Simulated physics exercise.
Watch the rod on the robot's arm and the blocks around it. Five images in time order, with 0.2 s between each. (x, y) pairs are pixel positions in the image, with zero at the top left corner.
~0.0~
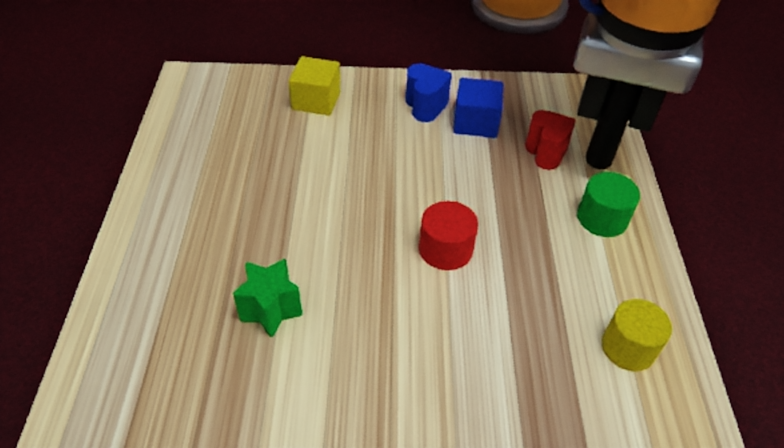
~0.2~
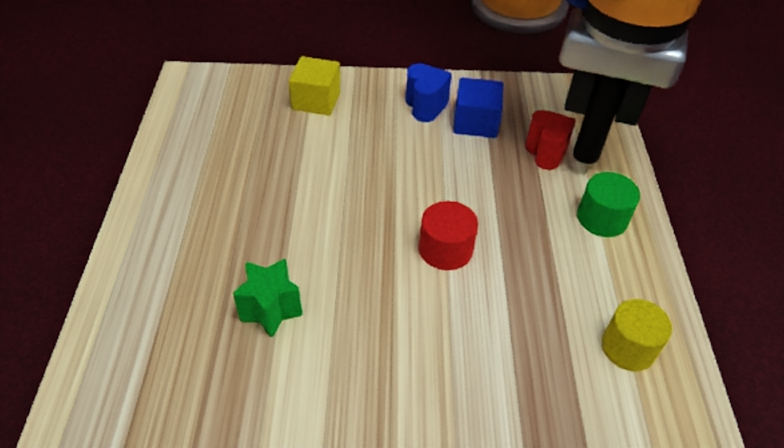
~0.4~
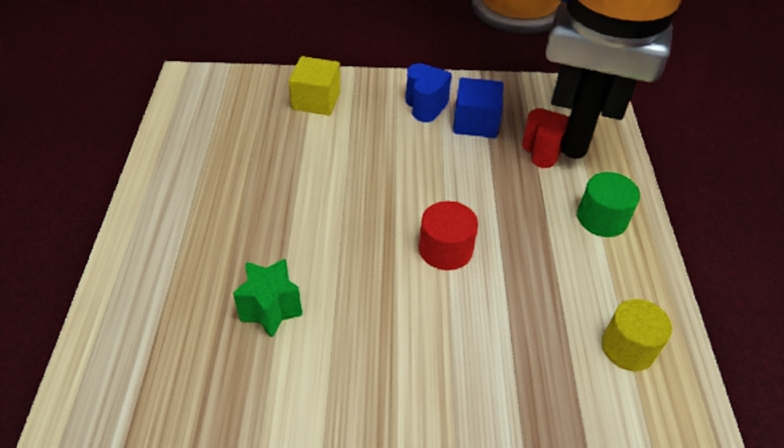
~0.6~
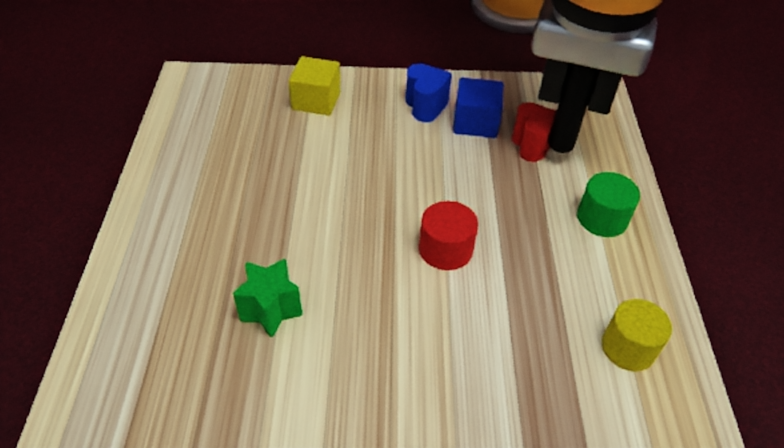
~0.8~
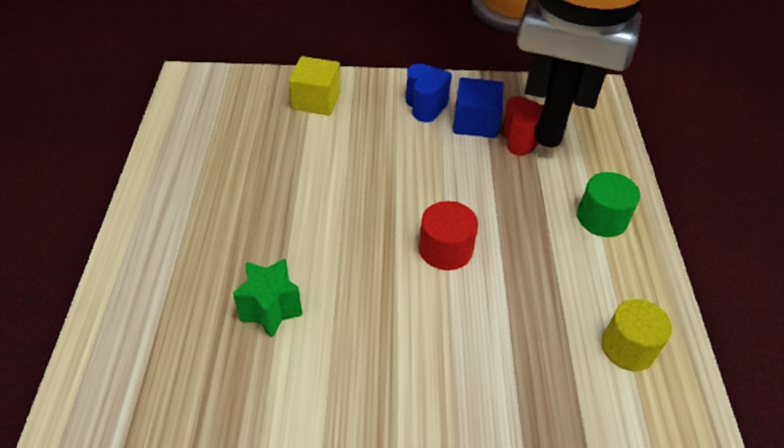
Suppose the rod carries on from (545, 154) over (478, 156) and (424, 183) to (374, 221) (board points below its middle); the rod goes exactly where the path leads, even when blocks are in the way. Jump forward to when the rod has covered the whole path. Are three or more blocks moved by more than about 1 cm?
Answer: No.
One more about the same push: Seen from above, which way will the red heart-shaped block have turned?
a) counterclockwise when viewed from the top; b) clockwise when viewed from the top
The one that fits is b, clockwise when viewed from the top.
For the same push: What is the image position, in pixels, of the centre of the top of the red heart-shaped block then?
Around (497, 104).
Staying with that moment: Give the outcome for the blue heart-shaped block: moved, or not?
Not moved.
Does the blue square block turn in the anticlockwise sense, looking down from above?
My answer is no.
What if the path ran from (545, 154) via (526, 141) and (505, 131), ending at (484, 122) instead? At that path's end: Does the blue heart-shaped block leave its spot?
Yes.
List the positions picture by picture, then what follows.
The first picture shows tip of the rod (598, 162), middles of tops, blue heart-shaped block (428, 77), red circular block (450, 220), blue square block (481, 92), red heart-shaped block (554, 124).
The second picture shows rod (586, 157), nothing pushed.
The third picture shows rod (573, 151), red heart-shaped block (550, 122).
The fourth picture shows rod (561, 146), red heart-shaped block (539, 117).
The fifth picture shows rod (548, 140), blue heart-shaped block (428, 77), red circular block (450, 220), blue square block (481, 92), red heart-shaped block (527, 111).
On the path given first. One third of the way, rod (478, 143); blue square block (465, 84), turned 20° clockwise; red heart-shaped block (497, 104), turned 40° clockwise.
Two thirds of the way, rod (424, 170); blue square block (465, 84), turned 20° clockwise; red heart-shaped block (497, 104), turned 40° clockwise.
At the end, rod (374, 208); blue heart-shaped block unmoved; red circular block unmoved; blue square block (465, 84), turned 20° clockwise; red heart-shaped block (497, 104), turned 40° clockwise.
